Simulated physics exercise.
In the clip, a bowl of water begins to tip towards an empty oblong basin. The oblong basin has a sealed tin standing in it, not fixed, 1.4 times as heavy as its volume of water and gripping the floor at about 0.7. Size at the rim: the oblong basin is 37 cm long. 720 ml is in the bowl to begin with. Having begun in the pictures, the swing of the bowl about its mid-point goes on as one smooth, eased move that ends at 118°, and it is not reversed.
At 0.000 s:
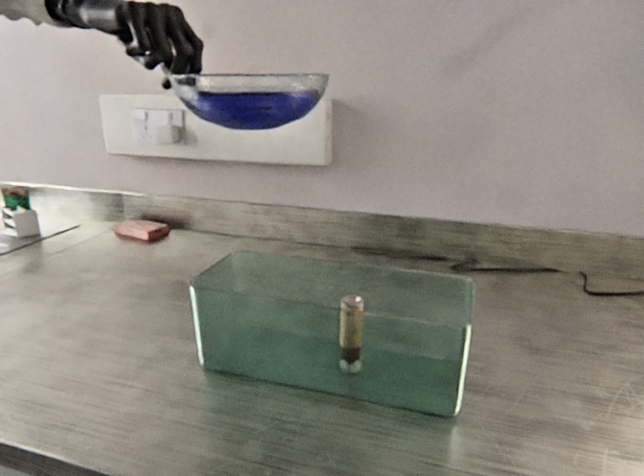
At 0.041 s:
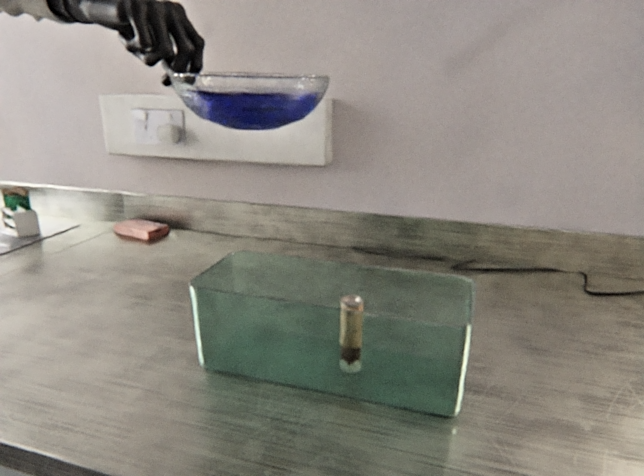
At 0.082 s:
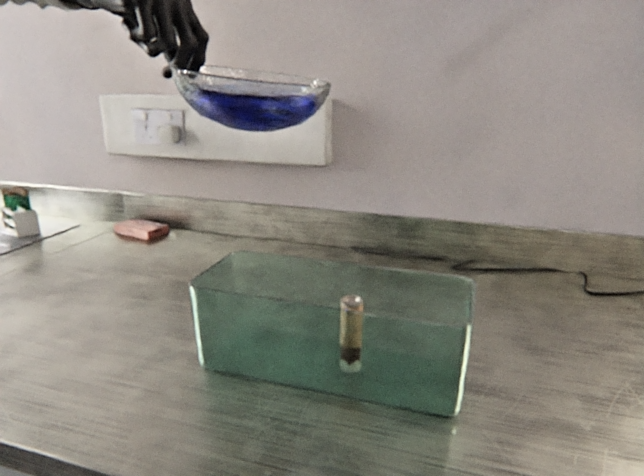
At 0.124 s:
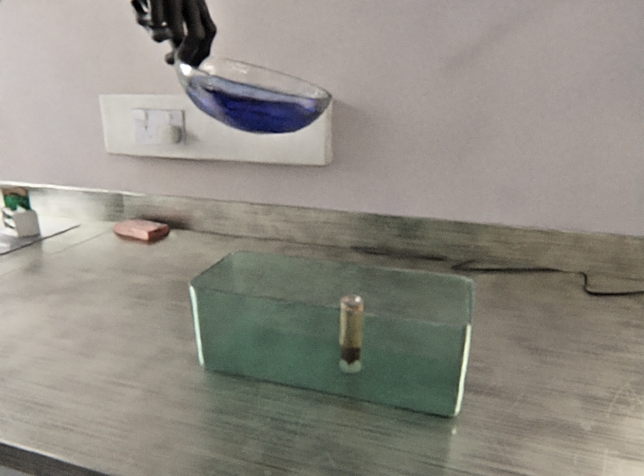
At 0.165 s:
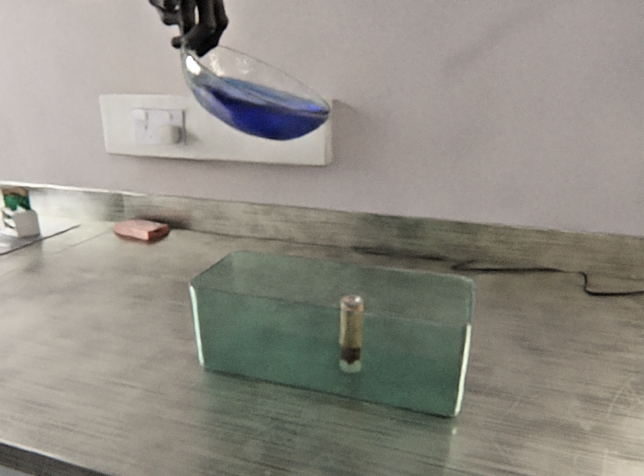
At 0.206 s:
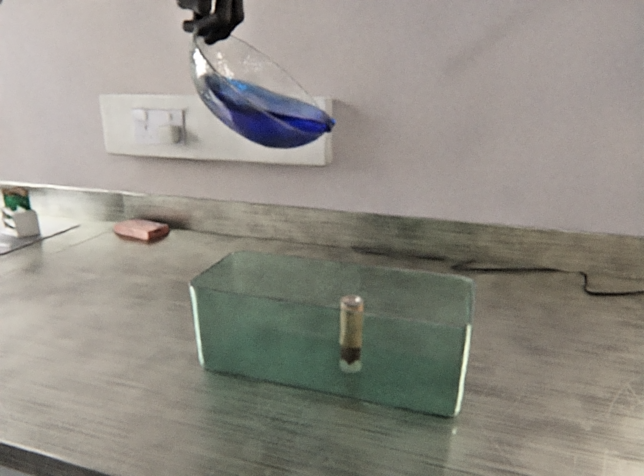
We see a dark hand holding a clear bowl of blue liquid above an oblong glass basin with a small cylinder, then steadily tilting the bowl steeply down to the right as the liquid shifts towards its right rim.
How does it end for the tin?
My bet is it never capsizes.
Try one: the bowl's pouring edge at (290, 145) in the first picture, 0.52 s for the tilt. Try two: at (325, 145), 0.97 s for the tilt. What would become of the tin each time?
First it tips over; then it stays on its base.
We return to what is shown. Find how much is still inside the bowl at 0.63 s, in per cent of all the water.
0 %.
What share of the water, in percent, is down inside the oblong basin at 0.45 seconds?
I'd estimate some 46 percent of the liquid.
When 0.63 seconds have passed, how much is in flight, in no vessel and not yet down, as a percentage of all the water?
Near 12 per cent, I'd say.
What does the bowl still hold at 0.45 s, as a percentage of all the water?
Portion remaining: Approx. 0 per cent.
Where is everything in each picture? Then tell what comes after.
It leans 0°; its right rim is at (324, 77); the water meets the walls at (193, 90) and (319, 92); the oblong basin's rim runs from (212, 268) to (474, 302); the tin's top is at (352, 303), in the first frame.
It leans 2°; its right rim is at (325, 79); the water meets the walls at (193, 89) and (319, 93), in the second frame.
It leans 7°; its right rim is at (327, 87); the water meets the walls at (194, 85) and (320, 98), in the third frame.
It leans 16°; its right rim is at (327, 100); the water meets the walls at (197, 78) and (318, 103), in the fourth frame.
It leans 27°; its right rim is at (326, 117); the water meets the walls at (202, 74) and (310, 108), in the fifth frame.
It leans 40°; its right rim is at (321, 135); the water meets the walls at (210, 75) and (304, 111); 7 per cent is over the edge, in the sixth frame.
By 0.45 s the tilt is 113° and 0 per cent is still to pour; the tin stands where it began.
By 0.63 s the tilt is 118° and 0 per cent is still to pour; the tin stands where it began.
By 0.82 s the tilt is 118° and 0 per cent is still to pour; the tin stands where it began.
By 1.02 s the tilt is 118° and 0 per cent is still to pour; the tin stands where it began.
At rest the tin stands where it began.
